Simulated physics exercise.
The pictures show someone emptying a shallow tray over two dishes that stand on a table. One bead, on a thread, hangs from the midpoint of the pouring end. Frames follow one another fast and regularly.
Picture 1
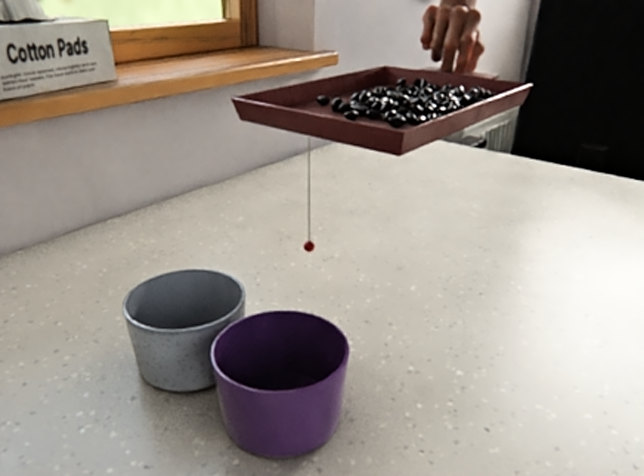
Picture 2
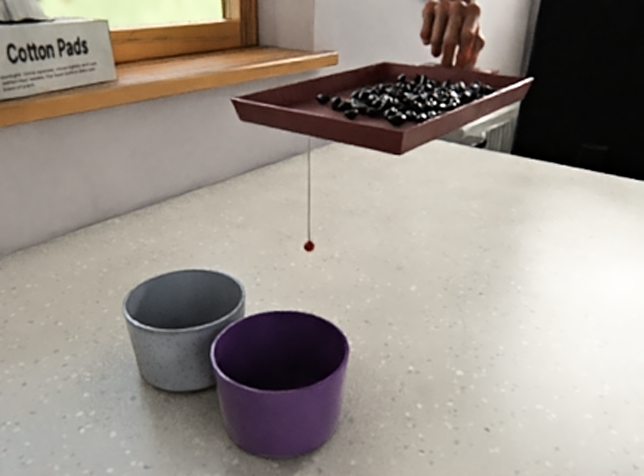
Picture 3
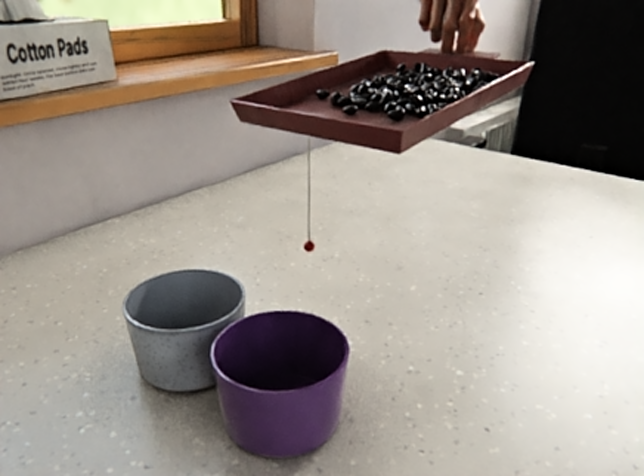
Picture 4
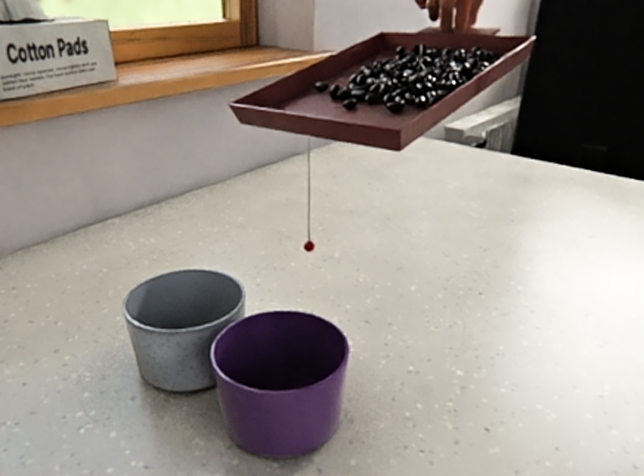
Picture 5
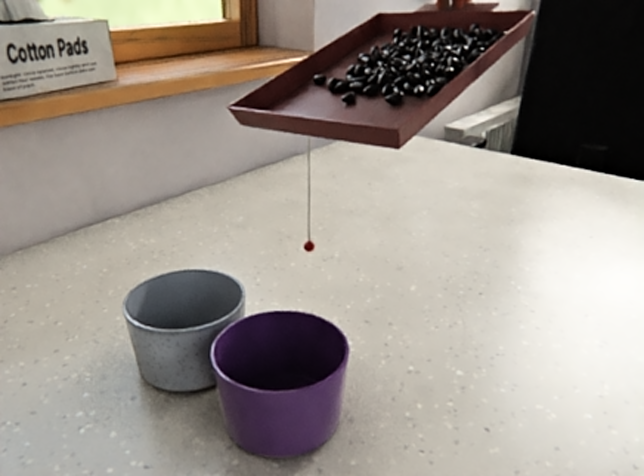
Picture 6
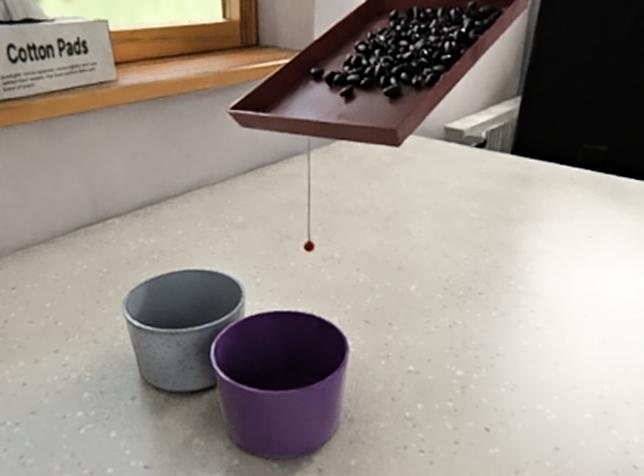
A hand raised the far end of a dark red tray of shiny black beans higher and higher above a gray bowl and a purple bowl, while a red bead hung beneath on a thread.
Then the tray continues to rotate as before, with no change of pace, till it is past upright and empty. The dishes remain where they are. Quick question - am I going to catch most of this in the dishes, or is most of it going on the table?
So the dishes mostly fail at catching it, really.
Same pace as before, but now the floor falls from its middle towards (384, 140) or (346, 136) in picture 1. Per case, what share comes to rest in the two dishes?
Roughly 0 % in the first case and 10 % in the second.
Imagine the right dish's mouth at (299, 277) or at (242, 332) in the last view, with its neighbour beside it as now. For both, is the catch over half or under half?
At the first place above a half, at the second less than half.
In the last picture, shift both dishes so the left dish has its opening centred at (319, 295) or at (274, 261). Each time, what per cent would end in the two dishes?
The first try gives 20 per cent, the second 40 per cent.
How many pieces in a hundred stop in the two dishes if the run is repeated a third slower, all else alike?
That comes to about 10 in every hundred.
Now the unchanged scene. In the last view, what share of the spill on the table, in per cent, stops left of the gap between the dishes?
50 %, near enough.
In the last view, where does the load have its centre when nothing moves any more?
About pixel (228, 319).
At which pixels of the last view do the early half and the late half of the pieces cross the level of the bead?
The opening half passes (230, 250), the closing half (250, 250).
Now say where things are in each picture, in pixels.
Corners of the pouring end at (239, 97) and (401, 129), level; middle of the load at (422, 100), black beans; left dish at (139, 350); right dish at (233, 411); bead on its thread at (309, 246), in the first picture.
Corners of the pouring end at (239, 98) and (401, 129), level; middle of the load at (422, 97), in the second picture.
Corners of the pouring end at (238, 100) and (399, 127), tipped barely, lowest at the left corner; middle of the load at (422, 87), in the third picture.
Corners of the pouring end at (236, 102) and (397, 126), tipped a little, lowest at the left corner; middle of the load at (421, 72), in the fourth picture.
Corners of the pouring end at (235, 105) and (395, 124), tipped clearly, lowest at the left corner; middle of the load at (420, 57), in the fifth picture.
Corners of the pouring end at (234, 108) and (393, 123), tipped clearly, lowest at the left corner; middle of the load at (416, 42); left dish at (139, 350); right dish at (233, 411), in the sixth picture.
Soon after the last picture, tray tipped steeply; most on the tray; a small part in the air.
A little later, tray tipped past a quarter turn; about a quarter on the tray; a stray few in the right dish; a small part in the left dish; about half outside both; about a quarter in the air.
Later still, tray tipped past a quarter turn; a small part in the right dish; a small part in the left dish; most outside both.
At rest, tray tipped past a quarter turn; a small part in the right dish; a small part in the left dish; most outside both.
